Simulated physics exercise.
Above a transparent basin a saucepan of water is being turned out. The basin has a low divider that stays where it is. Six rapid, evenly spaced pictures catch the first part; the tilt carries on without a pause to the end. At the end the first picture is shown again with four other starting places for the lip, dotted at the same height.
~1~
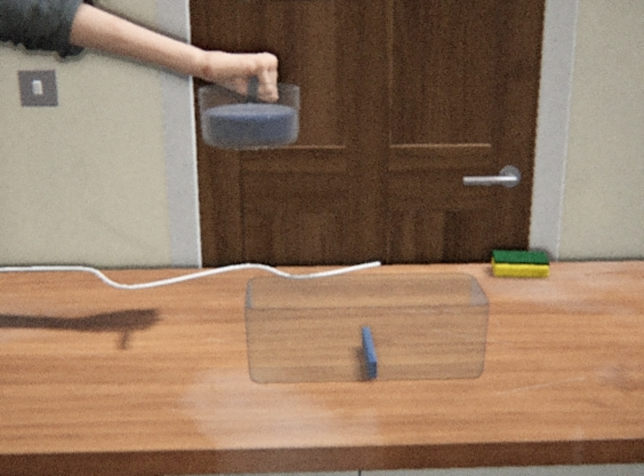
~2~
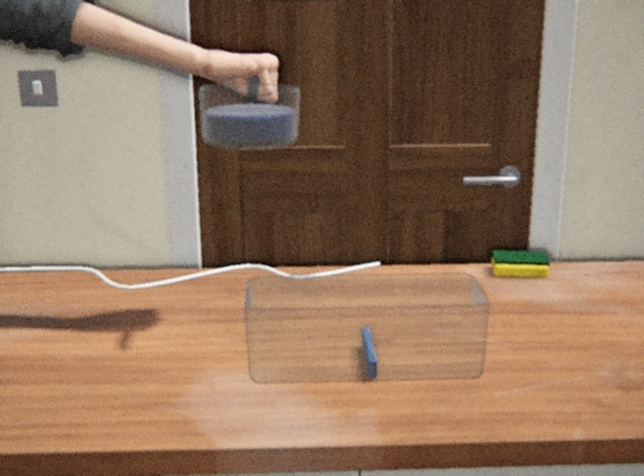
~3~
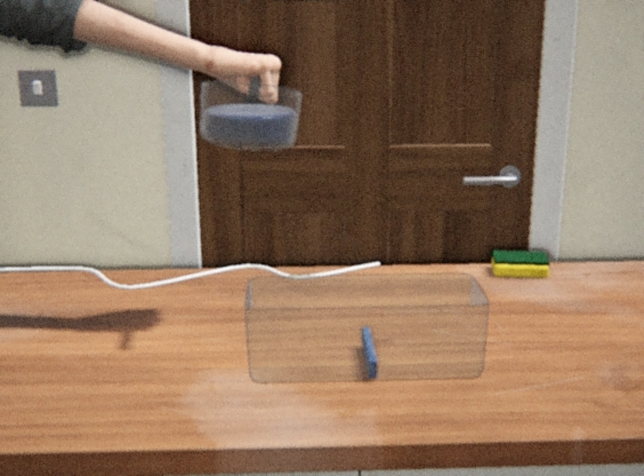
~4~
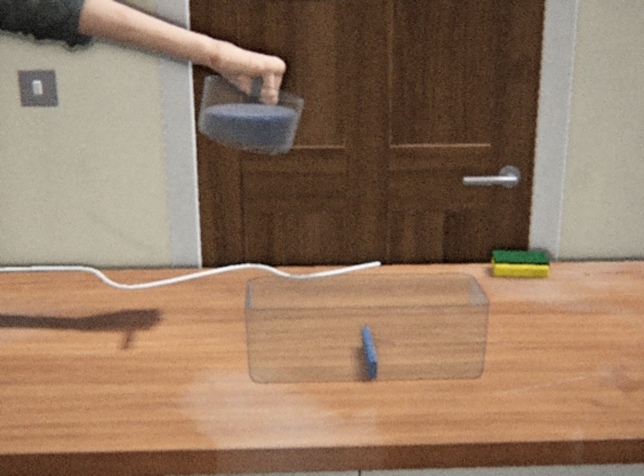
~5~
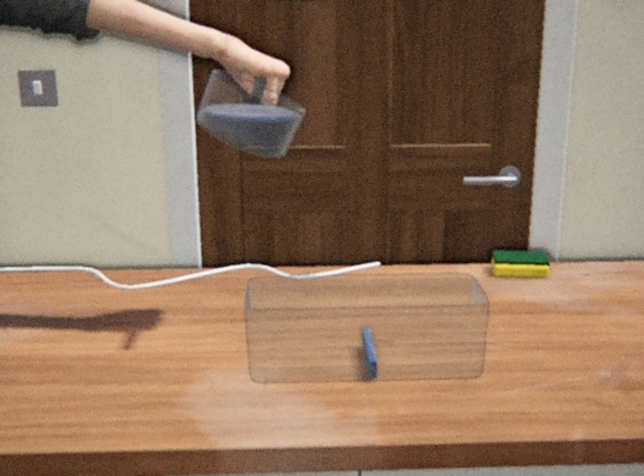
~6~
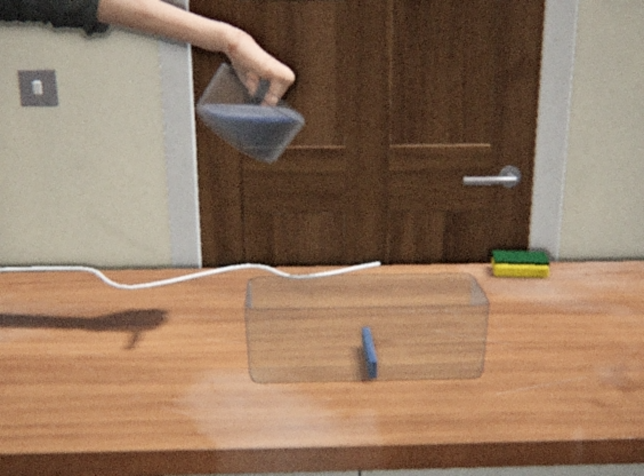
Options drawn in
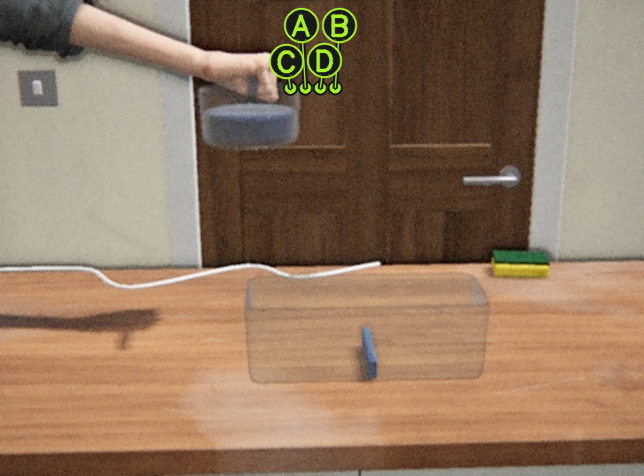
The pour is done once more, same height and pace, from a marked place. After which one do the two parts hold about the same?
I would pick dot D.
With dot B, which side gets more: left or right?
More ends on the right.
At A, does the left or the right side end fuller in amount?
The left side.
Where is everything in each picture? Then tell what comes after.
In the first frame, upright, lip at (297, 88); basin from (249, 381) to (483, 376); top of the wall at (369, 343); nothing has left yet.
In the second frame, upright, lip at (298, 89); nothing has left yet.
In the third frame, tipped about 7°, lip at (299, 93); nothing has left yet.
In the fourth frame, tipped about 14°, lip at (302, 100); nothing has left yet.
In the fifth frame, tipped about 24°, lip at (303, 109); nothing has left yet.
In the sixth frame, tipped about 36°, lip at (303, 121); water is over the lip, down to (303, 121).
On the marked copy, A at (305, 88); B at (335, 87); C at (290, 88); D at (320, 87).
With A, about 64 % ends left of the wall and 32 % right of it; 4 % is lost outside.
With B, about 24 % ends left of the wall and 74 % right of it; 3 % is lost outside.
With C, about 80 % ends left of the wall and 15 % right of it; 5 % is lost outside.
With D, about 45 % ends left of the wall and 52 % right of it; 3 % is lost outside.
